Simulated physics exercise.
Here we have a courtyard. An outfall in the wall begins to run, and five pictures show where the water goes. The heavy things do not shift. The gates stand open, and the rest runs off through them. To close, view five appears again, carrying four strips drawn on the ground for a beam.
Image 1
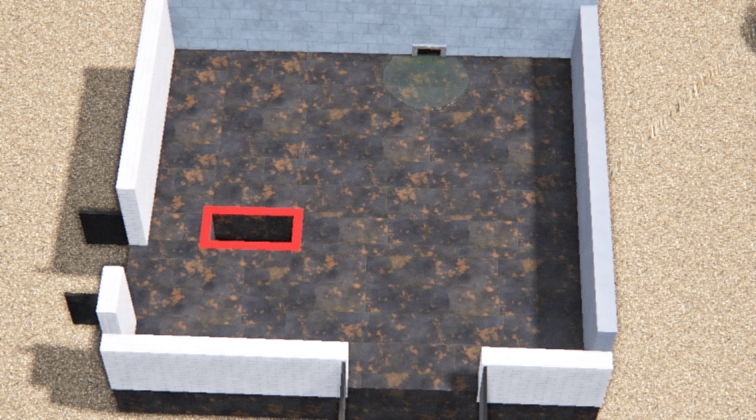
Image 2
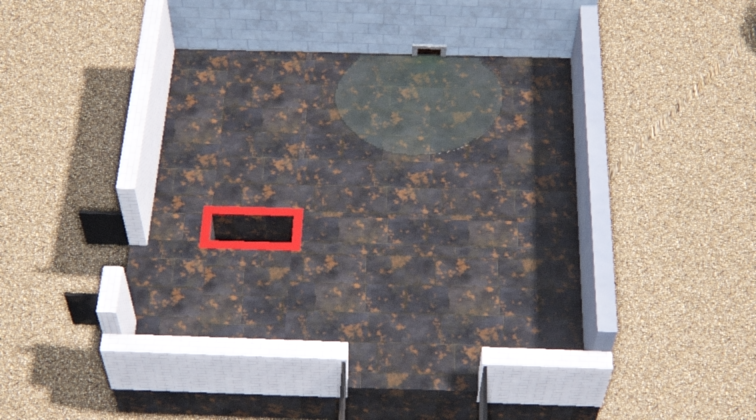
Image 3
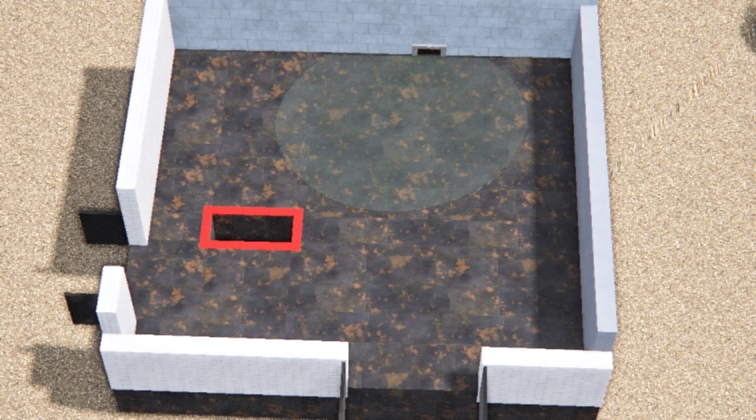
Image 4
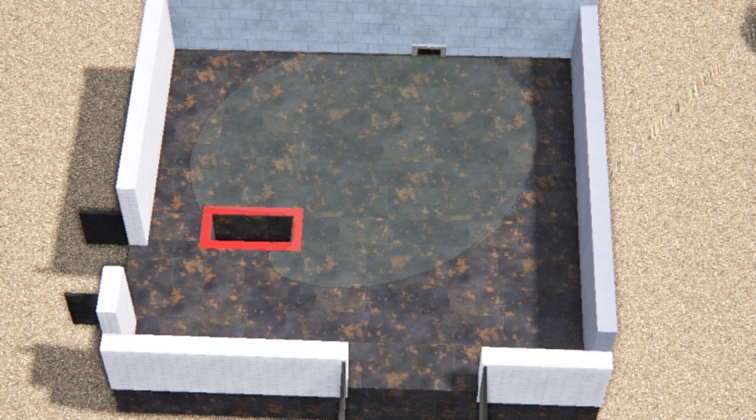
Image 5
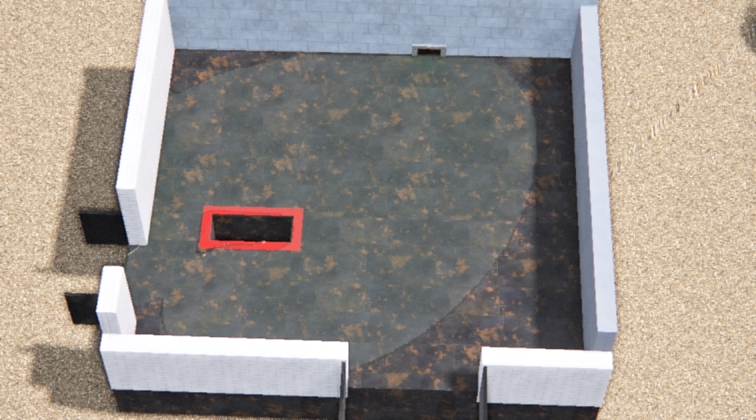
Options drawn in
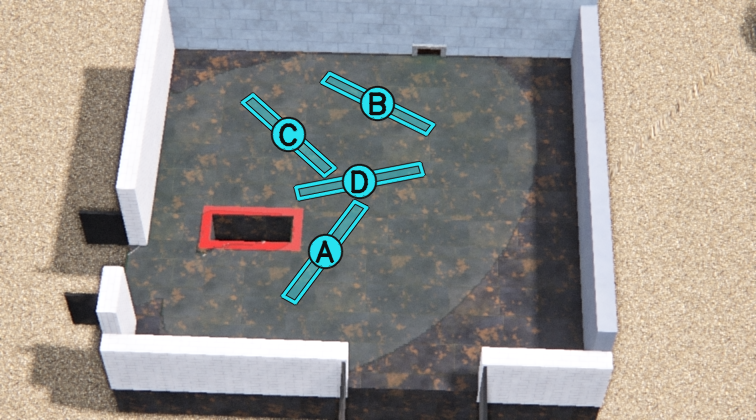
In a walled courtyard with open gateways, a thin sheet of water spread from a small opening in the back wall, widened across the dark floor, reached the red-rimmed gully and covered most of the ground.
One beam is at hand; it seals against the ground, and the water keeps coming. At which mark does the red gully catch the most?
It is A.
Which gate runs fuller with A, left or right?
The left gate.
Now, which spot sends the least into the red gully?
It is B.
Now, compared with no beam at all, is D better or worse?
Worse.
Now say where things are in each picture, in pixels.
Outfall at (429, 50); red gully at (252, 228); open gate at (142, 283); open gate at (413, 374); 3 % of the ground under water, visible out to (434, 102); red gully still dry, in the first frame.
In the second frame, 11 % of the ground under water, visible out to (395, 147); red gully still dry.
In the third frame, 25 % of the ground under water, visible out to (330, 191); red gully still dry.
In the fourth frame, 44 % of the ground under water, visible out to (316, 278); red gully taking water.
In the fifth frame, 67 % of the ground under water, visible out to (132, 297); red gully taking water.
In cyan, A from (289, 299) to (360, 204); B from (325, 77) to (429, 129); C from (247, 98) to (329, 171); D from (297, 193) to (421, 169).
With A, about 32 % of the stream goes into the red gully, about 68 % out by the gates.
With B, about 17 % of the stream goes into the red gully, about 83 % out by the gates.
With C, about 26 % of the stream goes into the red gully, about 74 % out by the gates.
With D, about 24 % of the stream goes into the red gully, about 75 % out by the gates.
